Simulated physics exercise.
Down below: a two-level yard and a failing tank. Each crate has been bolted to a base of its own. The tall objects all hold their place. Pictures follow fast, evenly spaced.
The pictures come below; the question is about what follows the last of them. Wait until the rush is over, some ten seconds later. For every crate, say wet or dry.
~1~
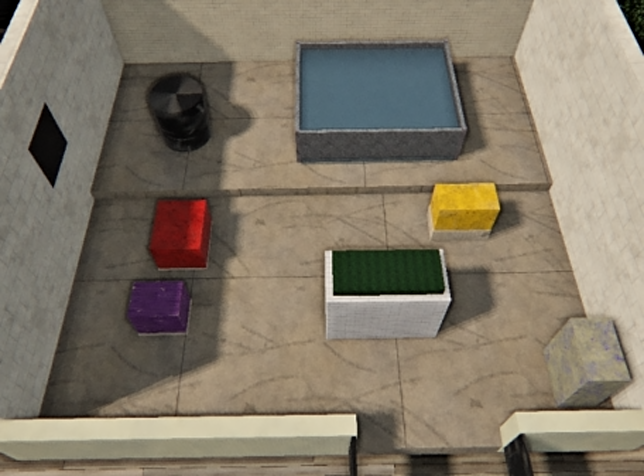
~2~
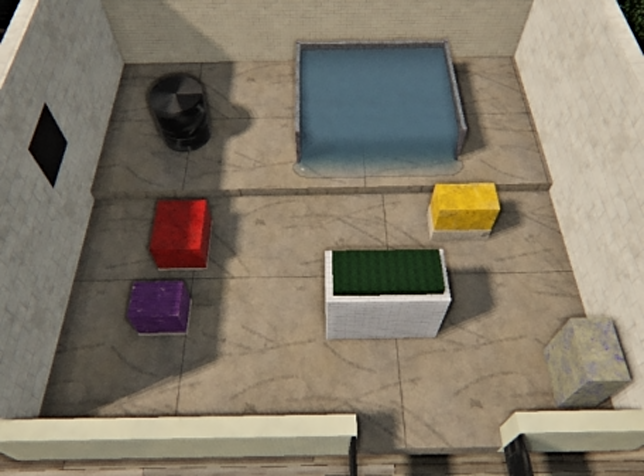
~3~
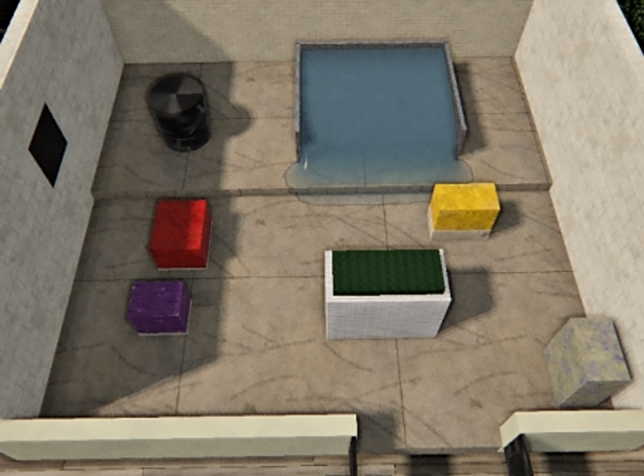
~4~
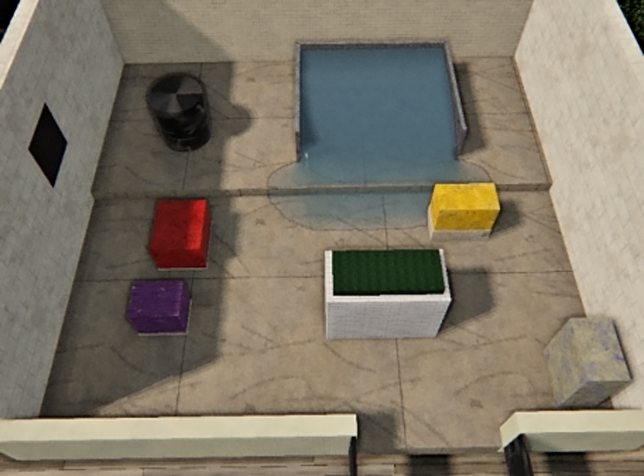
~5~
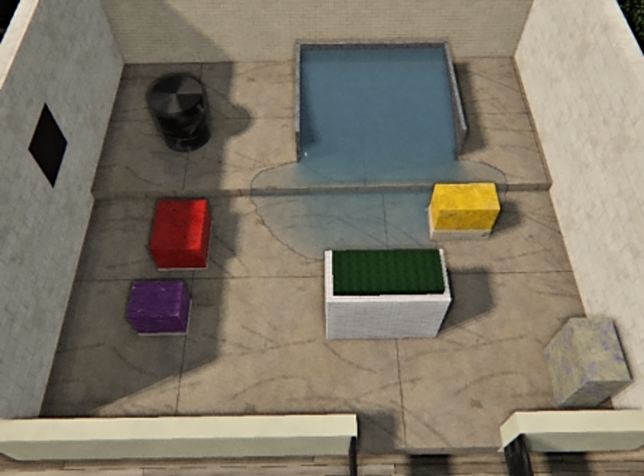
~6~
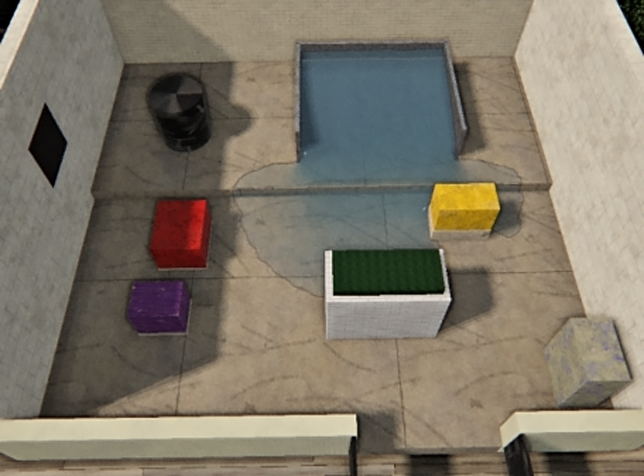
Red crate: Too low; yellow crate: Too low; purple crate: Too low.
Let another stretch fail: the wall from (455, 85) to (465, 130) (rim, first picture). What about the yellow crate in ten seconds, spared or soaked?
Looking at the yellow, it is left alone.
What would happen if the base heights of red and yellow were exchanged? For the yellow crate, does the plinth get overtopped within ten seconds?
Yellow crate: Drenched.
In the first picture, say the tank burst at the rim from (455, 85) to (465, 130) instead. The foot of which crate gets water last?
That would be the crate marked red.
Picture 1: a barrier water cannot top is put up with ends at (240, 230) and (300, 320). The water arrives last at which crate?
The one in purple.
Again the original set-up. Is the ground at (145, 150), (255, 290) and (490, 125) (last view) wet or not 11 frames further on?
Status by point, in sequence: Unwetted; waterlogged; unwetted.
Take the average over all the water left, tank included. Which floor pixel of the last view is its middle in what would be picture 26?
Roughly (358, 251).
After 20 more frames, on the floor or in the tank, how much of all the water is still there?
I'd estimate close to 100 per cent.
A moment on, water covers 30 % of the floor; the red crate water round its plinth, the yellow crate water round its plinth, the purple crate not reached.
Next, water covers 40 % of the floor; the red crate water round its plinth, the yellow crate water round its plinth, the purple crate water round its plinth.
Then, water covers 55 % of the floor; the red crate water round its plinth, the yellow crate water round its plinth, the purple crate water round its plinth.
Later, water covers 65 % of the floor; the red crate water round its plinth, the yellow crate water round its plinth, the purple crate water round its plinth.
In the end, water covers 65 % of the floor; the red crate was topped, the yellow crate was topped, the purple crate was topped.
